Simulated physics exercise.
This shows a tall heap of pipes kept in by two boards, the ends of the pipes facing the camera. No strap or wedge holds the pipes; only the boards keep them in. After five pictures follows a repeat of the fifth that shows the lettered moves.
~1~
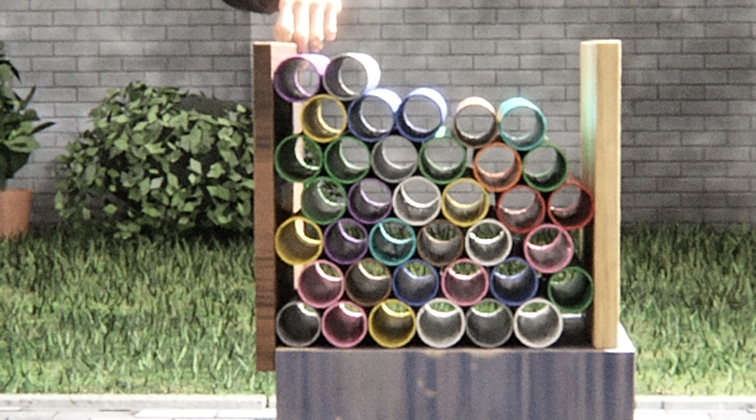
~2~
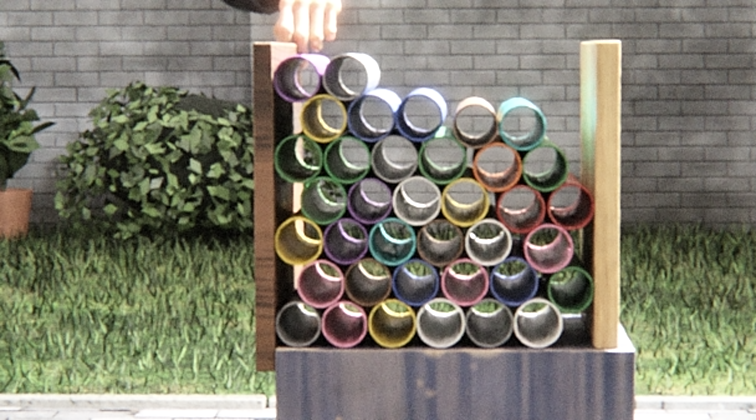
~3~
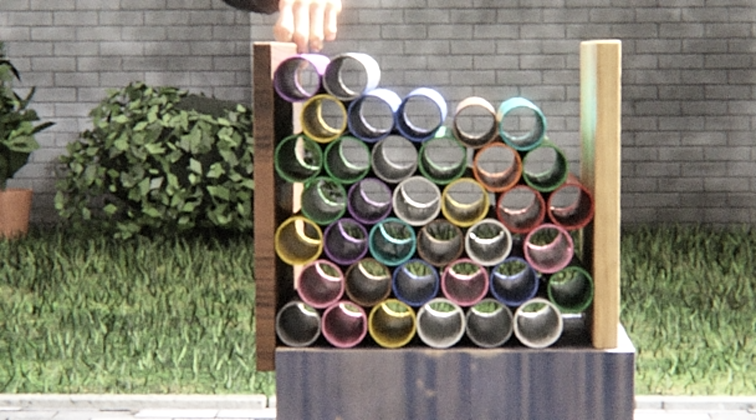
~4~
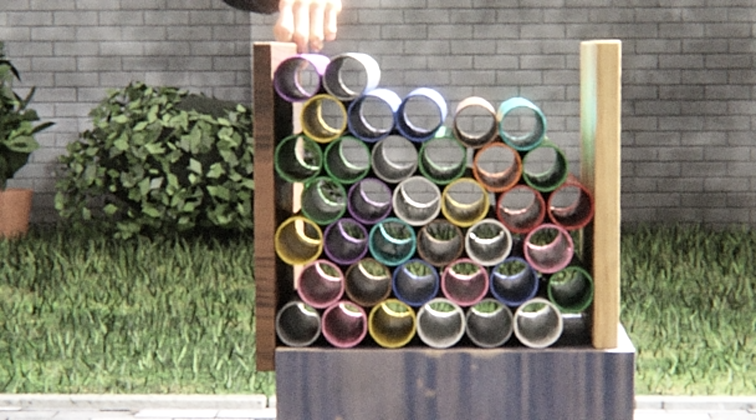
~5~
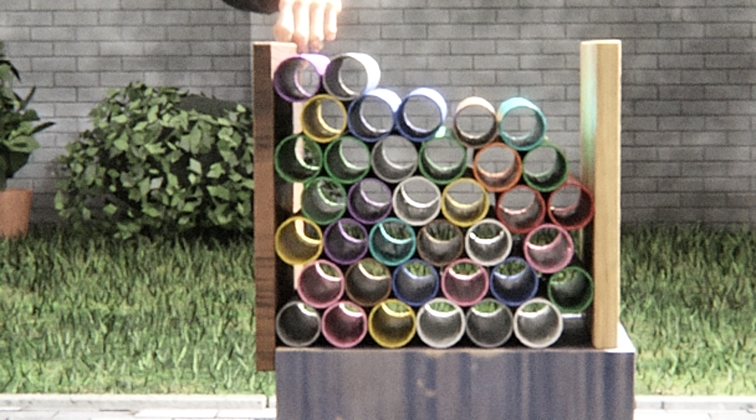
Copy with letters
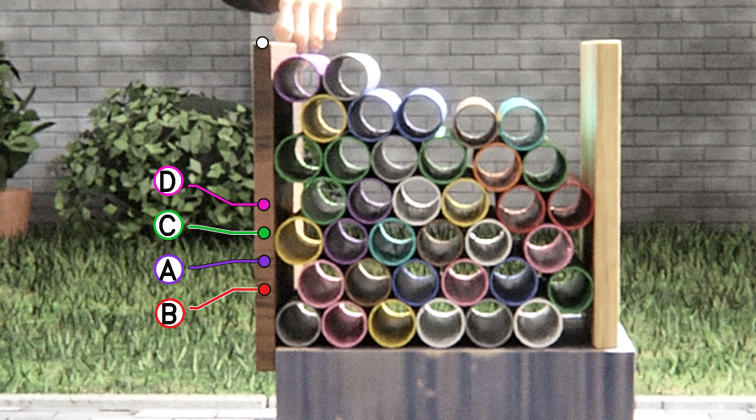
A hand hovers at the top left of a tall heap of colourful pipes, its fingertips close to a purple one, and barely moves. The pipes, open ends facing forward, stay stacked between two upright wooden boards, and nothing visibly shifts from start to finish.
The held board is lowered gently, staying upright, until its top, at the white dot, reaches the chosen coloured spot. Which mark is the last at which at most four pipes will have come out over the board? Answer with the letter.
Down to A.
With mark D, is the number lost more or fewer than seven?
Fewer than seven.
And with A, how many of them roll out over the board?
The count is four.
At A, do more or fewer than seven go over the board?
Fewer than seven.
On the marked copy, A at (264, 262); B at (265, 290); C at (264, 233); D at (264, 204); the white dot at (262, 42).
Taking A. A third of the way, top of the board (274, 135).
Two thirds of the way, top of the board (274, 237).
When it is over, top of the board (275, 260), four out over the board.
As for the rest, B more than four out over the board; C four out over the board; D two out over the board.
